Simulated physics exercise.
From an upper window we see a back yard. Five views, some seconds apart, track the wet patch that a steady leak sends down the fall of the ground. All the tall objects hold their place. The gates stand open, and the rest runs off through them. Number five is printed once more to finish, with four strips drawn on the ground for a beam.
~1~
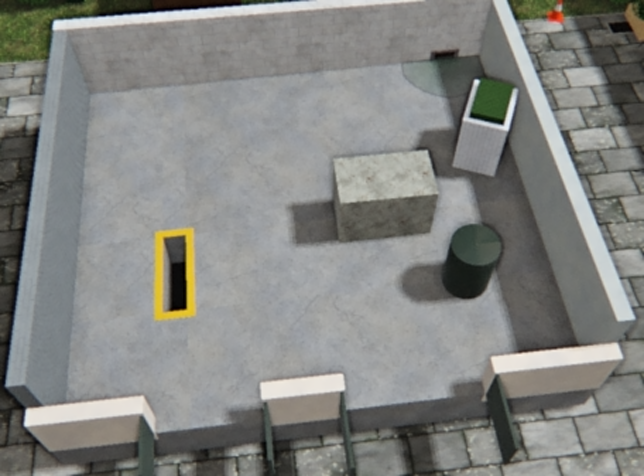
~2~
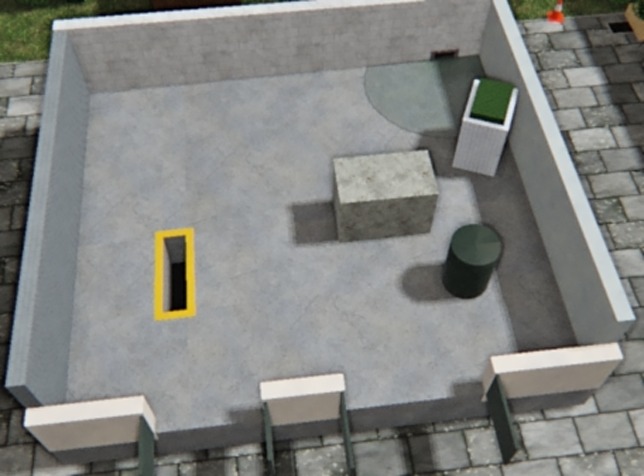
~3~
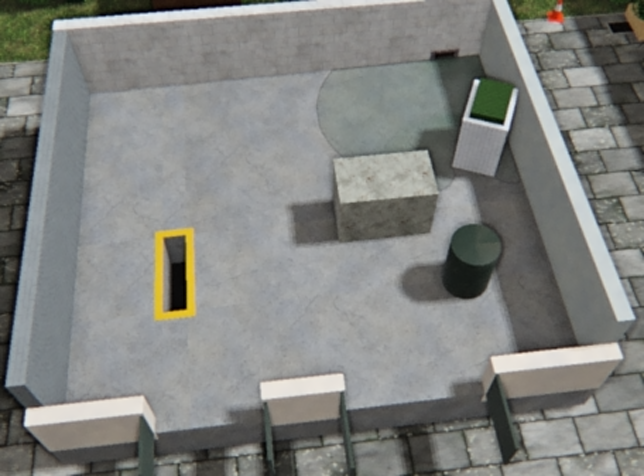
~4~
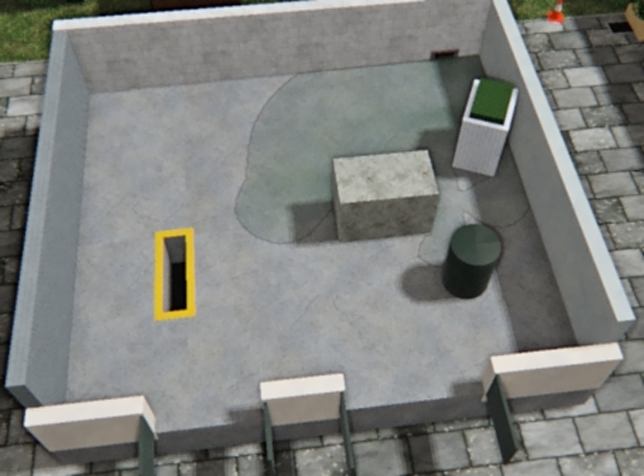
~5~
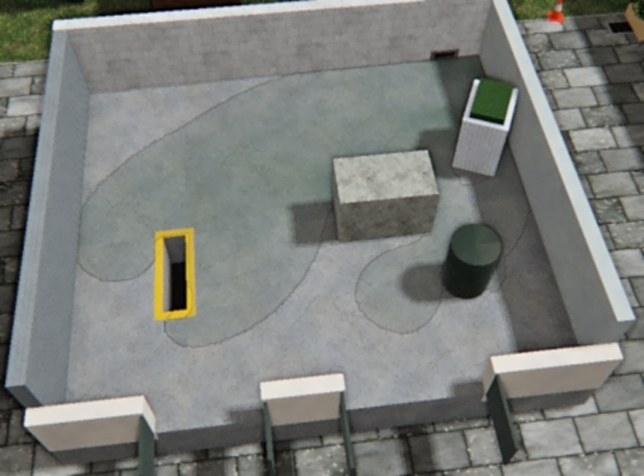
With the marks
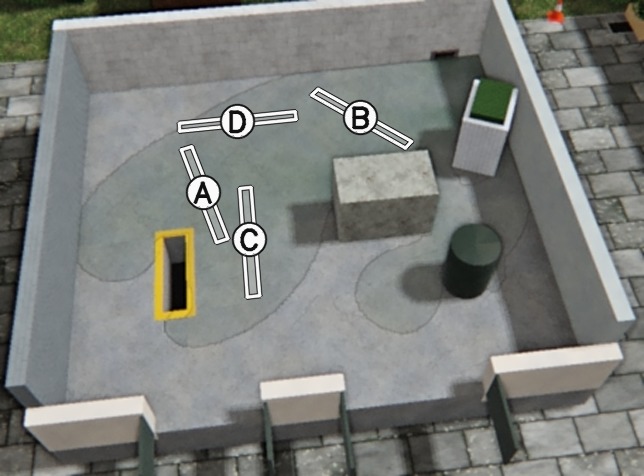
In a walled back yard, water spread from the far right corner across the paving, passed around a stone block and a dark green barrel, and reached the yellow-edged gully on the left.
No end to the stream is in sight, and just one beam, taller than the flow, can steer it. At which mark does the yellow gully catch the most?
Use position D.
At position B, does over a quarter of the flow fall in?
Yes, it does.
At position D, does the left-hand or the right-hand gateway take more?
The left gate.
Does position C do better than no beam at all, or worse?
It is worse.
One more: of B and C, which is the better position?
That would be B.
On the marked copy, A from (186, 148) to (222, 240); B from (314, 92) to (408, 144); C from (253, 296) to (245, 187); D from (179, 127) to (295, 115).
With A, about 35 % of the stream runs into the yellow gully, about 64 % out by the gates.
With B, about 39 % of the stream runs into the yellow gully, about 60 % out by the gates.
With C, about 31 % of the stream runs into the yellow gully, about 68 % out by the gates.
With D, about 51 % of the stream runs into the yellow gully, about 49 % out by the gates.
